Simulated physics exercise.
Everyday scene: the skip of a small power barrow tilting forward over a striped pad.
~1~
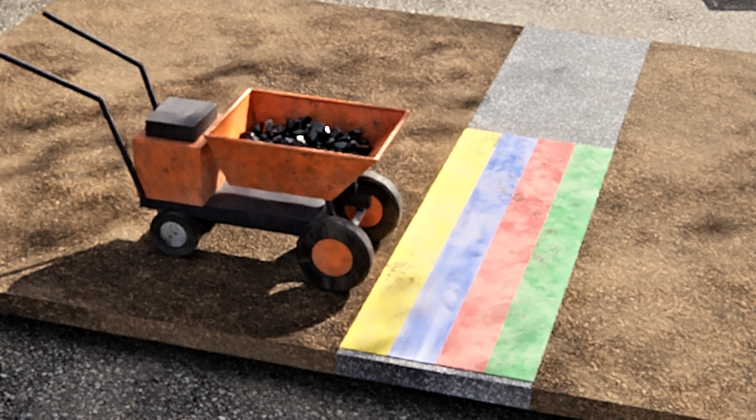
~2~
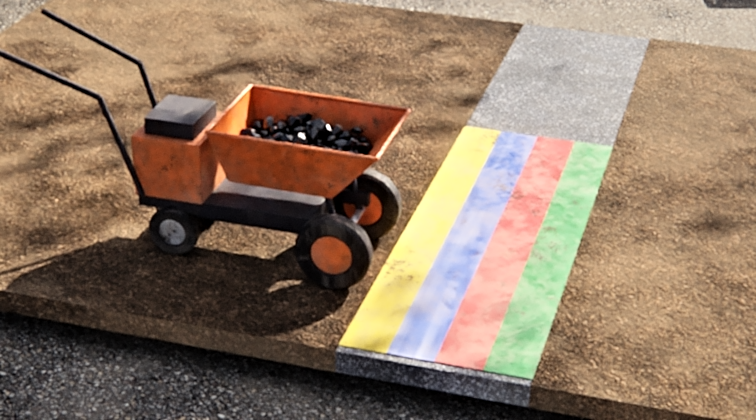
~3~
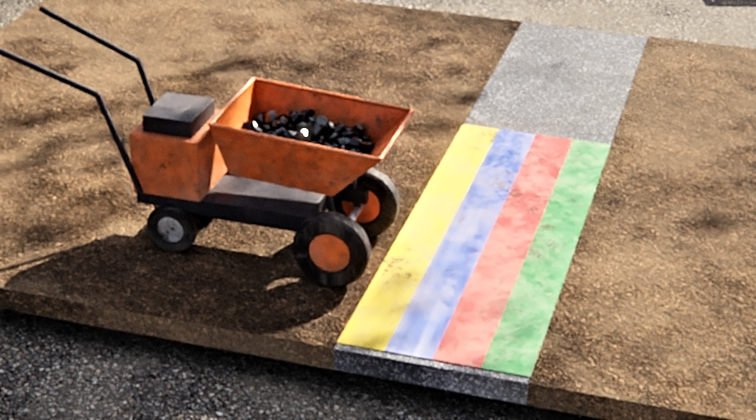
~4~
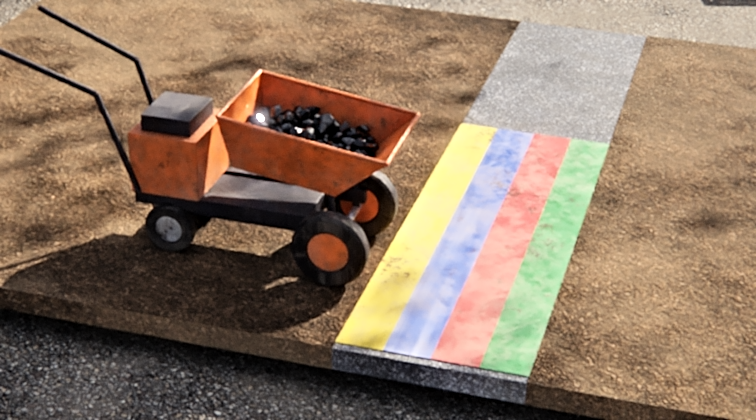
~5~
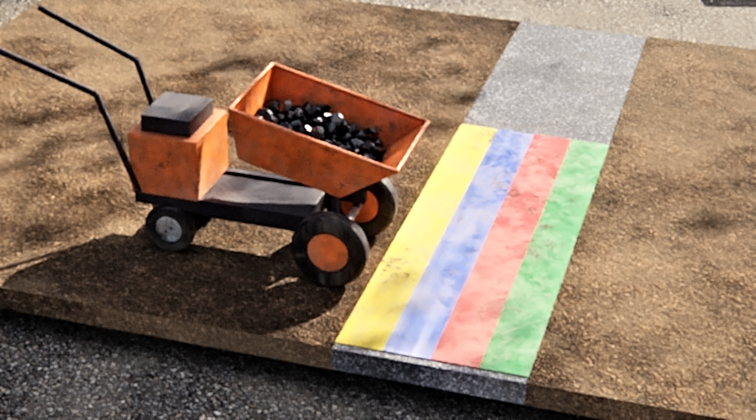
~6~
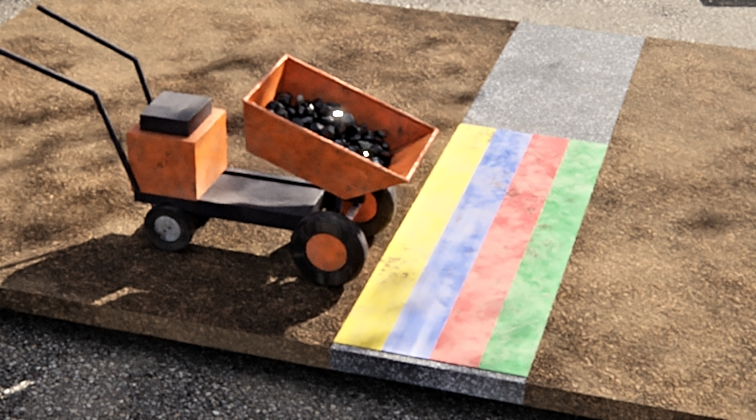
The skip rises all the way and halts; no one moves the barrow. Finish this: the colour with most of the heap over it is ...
... Red.
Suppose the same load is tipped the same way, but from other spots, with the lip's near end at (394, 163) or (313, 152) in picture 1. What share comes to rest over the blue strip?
0 % and 40 %.
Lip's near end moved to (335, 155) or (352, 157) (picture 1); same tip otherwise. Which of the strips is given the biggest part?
On the first try it comes out as blue, and on the second as red.
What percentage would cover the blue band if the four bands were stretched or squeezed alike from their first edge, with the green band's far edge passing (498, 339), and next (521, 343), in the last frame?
The first gives around 0 %, the second around 0 %.
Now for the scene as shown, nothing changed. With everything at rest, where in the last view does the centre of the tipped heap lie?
Once nothing moves, the middle sits near (500, 281).
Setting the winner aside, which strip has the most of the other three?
It's the green one.
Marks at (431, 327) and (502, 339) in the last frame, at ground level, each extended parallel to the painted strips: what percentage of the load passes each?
Close to 90 and 30 per cent respectively.
Soon after the last picture, skip tipped steeply; all in the skip.
A little later, skip tipped right over; most in the skip; a stray few over the blue strip; about a quarter over the red strip; a stray few over the green strip.
Later still, skip tipped right over; a small part in the skip; a small part over the blue strip; about half over the red strip; about a quarter over the green strip; a small part off the paint.
At rest, skip tipped right over; a small part in the skip; none over the yellow strip; a small part over the blue strip; about half over the red strip; about a quarter over the green strip; a small part off the paint.
